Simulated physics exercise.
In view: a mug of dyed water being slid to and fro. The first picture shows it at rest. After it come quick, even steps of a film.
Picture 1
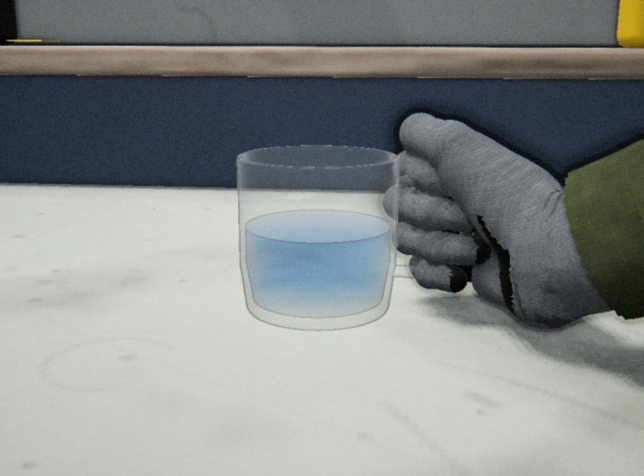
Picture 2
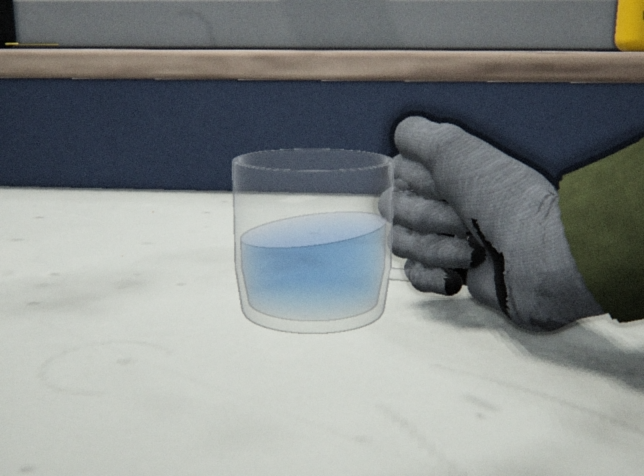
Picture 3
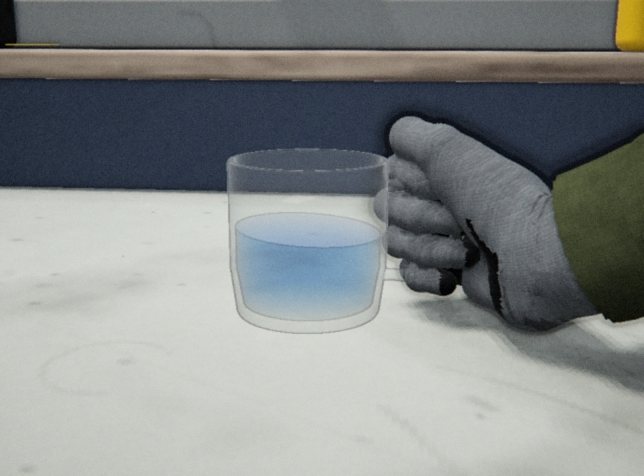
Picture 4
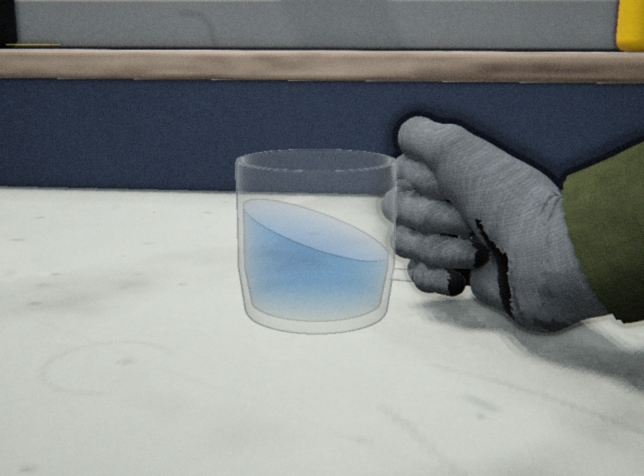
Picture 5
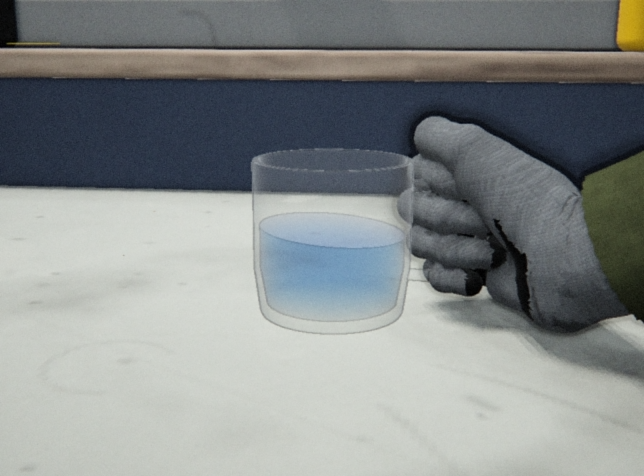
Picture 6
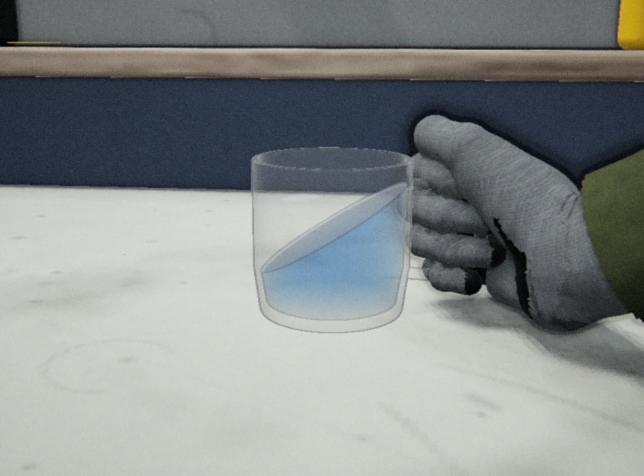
A gloved hand slides a clear mug slightly left, then right, as blue water sloshes inside.
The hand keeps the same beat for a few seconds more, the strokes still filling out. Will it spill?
The mug slops over.
Next, the highest wave so far goes over the rim.
Finally, the highest wave so far goes over the rim; some is on the top.
